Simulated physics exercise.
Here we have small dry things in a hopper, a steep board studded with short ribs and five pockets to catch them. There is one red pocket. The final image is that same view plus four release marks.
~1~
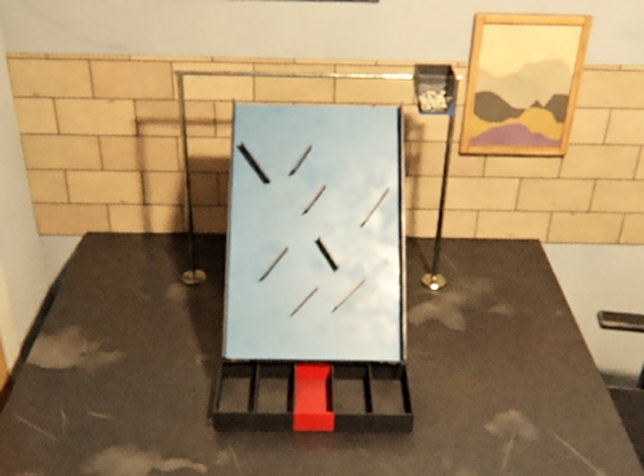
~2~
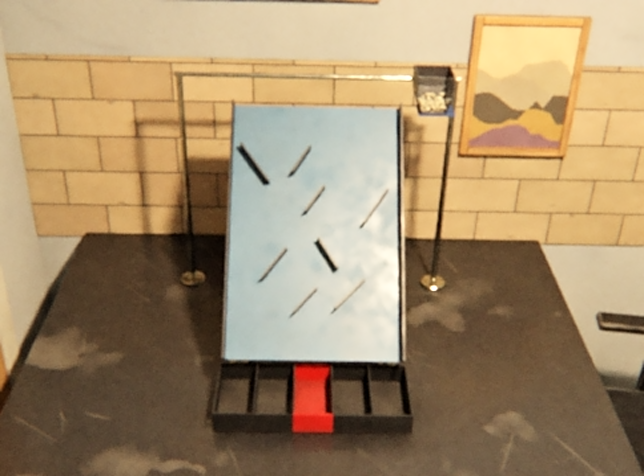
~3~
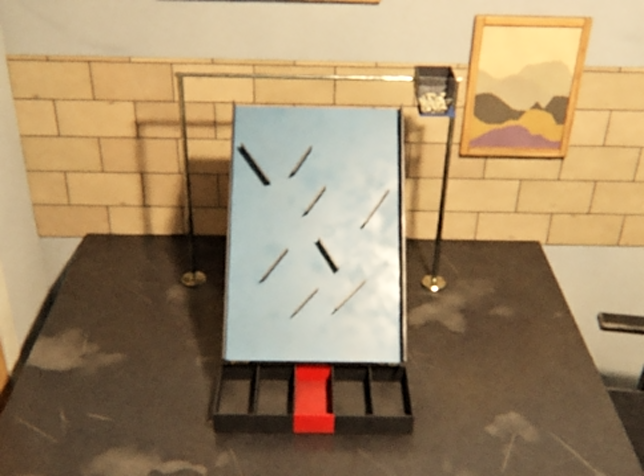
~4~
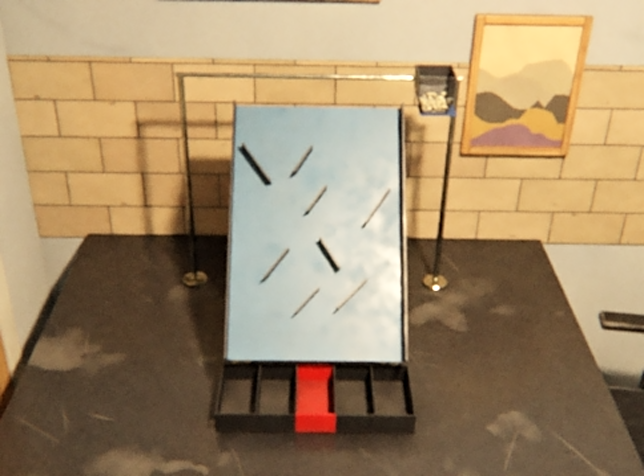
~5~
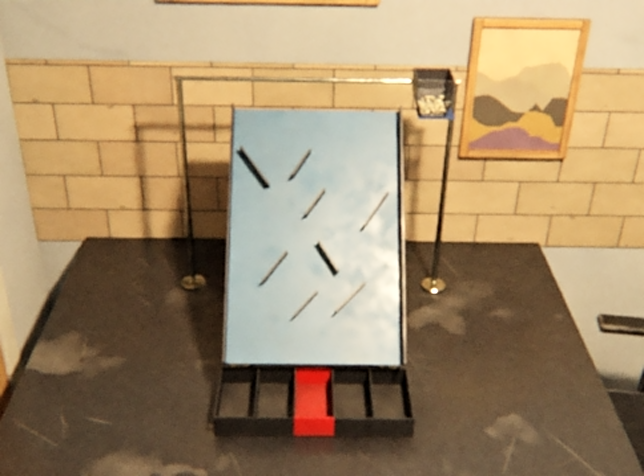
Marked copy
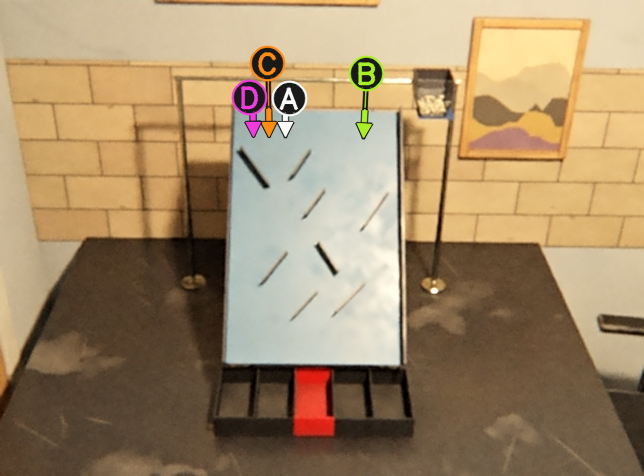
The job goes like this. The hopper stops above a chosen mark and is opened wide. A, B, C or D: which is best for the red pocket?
Best: B.
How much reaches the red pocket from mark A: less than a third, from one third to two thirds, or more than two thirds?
It is less than a third.
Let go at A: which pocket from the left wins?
The first.
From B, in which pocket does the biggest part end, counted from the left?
The third.
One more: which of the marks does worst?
A.
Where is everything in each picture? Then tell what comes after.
The first picture shows hopper near (434, 106), white beans, door shut.
The second picture shows ribs (241, 142) to (268, 180), (292, 172) to (310, 146), (305, 211) to (325, 185).
The third picture shows ribs (364, 224) to (389, 189), (263, 278) to (287, 248), (319, 238) to (339, 268).
The fourth picture shows ribs (296, 312) to (319, 288), (337, 308) to (367, 279).
The fifth picture shows red pocket near (314, 425), number 3 of 5 from the left.
On the marked copy, mark A meets the board at (285, 131); mark B meets the board at (363, 132); mark C meets the board at (269, 131); mark D meets the board at (253, 131).
For mark A, none at all in the red pocket, the whole lot in other pockets.
For mark B, the bulk in the red pocket, close to a quarter in other pockets.
For mark C, close to a quarter in the red pocket, the bulk in other pockets.
For mark D, a small share in the red pocket, the bulk in other pockets, a small share held on the board.
